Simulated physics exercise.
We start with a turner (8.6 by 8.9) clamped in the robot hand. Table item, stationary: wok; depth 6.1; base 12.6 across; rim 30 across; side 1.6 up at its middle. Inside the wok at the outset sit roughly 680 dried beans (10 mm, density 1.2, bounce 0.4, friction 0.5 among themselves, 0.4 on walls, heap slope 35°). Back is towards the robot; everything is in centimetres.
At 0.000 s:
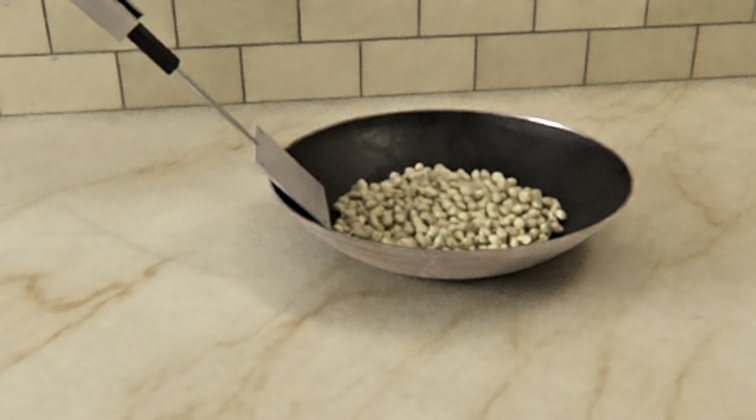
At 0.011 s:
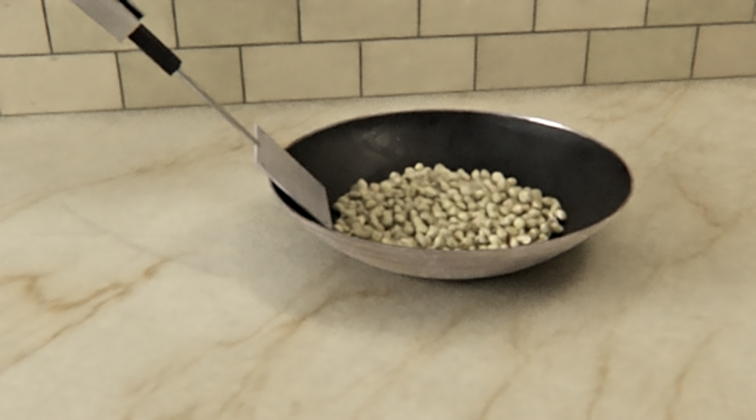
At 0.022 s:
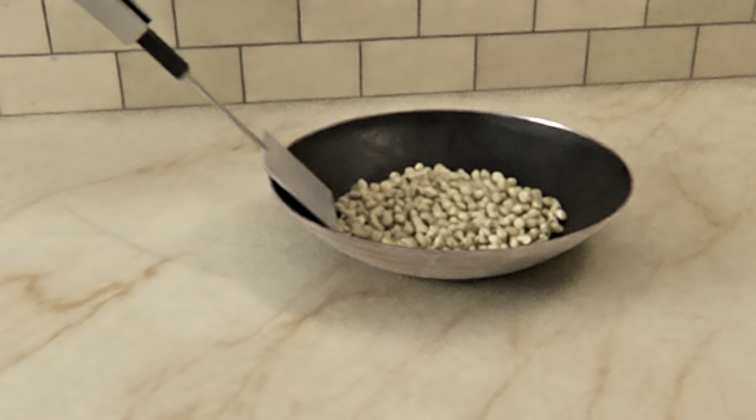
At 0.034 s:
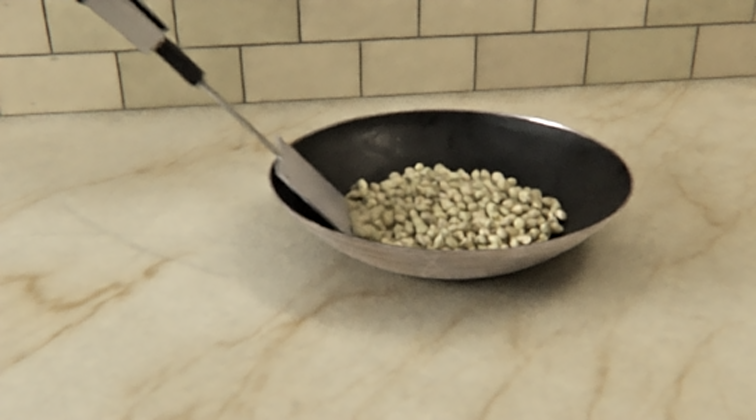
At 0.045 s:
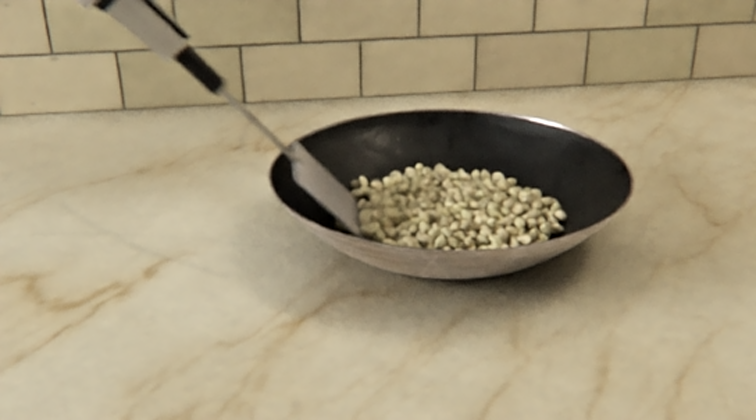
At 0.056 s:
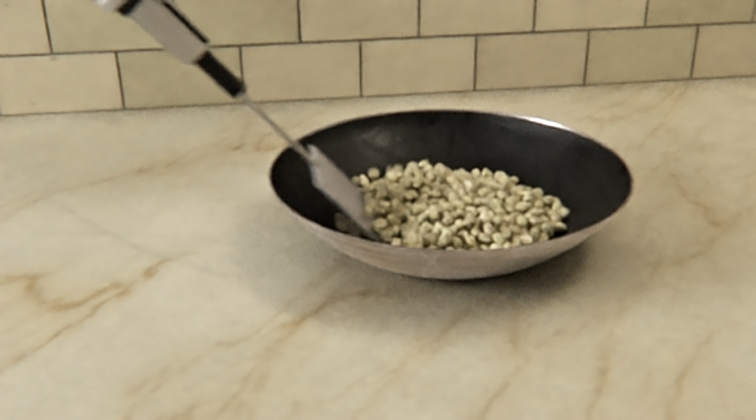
Metal turner on a robotic gripper sliding slowly rightward into pale dried beans in a dark wok, nudging the heap slightly.
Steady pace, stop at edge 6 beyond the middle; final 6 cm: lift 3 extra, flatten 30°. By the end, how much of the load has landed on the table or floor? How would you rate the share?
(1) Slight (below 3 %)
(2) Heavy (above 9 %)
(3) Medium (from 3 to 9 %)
3.
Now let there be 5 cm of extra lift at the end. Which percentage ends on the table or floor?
You'd expect near 10 percent of it there.
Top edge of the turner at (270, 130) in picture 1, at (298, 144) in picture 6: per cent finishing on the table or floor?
Near 0 in a hundred.
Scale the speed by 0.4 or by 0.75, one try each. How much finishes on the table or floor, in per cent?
The two tries give roughly 0 and 0 in a hundred.
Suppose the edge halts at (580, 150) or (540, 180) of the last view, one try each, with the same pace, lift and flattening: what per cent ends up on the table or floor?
Respectively some 45 and 20 percent end on the table or floor.
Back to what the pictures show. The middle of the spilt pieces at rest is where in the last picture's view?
At about (724, 216) in the last picture.
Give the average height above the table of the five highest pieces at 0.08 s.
They are near 6 cm up.
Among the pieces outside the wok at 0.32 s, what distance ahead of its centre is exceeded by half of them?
That distance is around 20 cm.
After 0.08 s, sloping 49°, highest piece 8 above the table; 683 in the wok.
After 0.11 s, sloping 41°, highest piece 11 above the table; 683 in the wok.
After 0.32 s, sloping 19°, highest piece 12 above the table; 645 in the wok, 14 on the table or floor, 24 on the blade or in flight.
After 1.38 s, sloping 19°, highest piece 7 above the table; 644 in the wok, 39 on the table or floor.
At rest, 644 in the wok, 39 on the table or floor. That is 6 % on the table or floor.
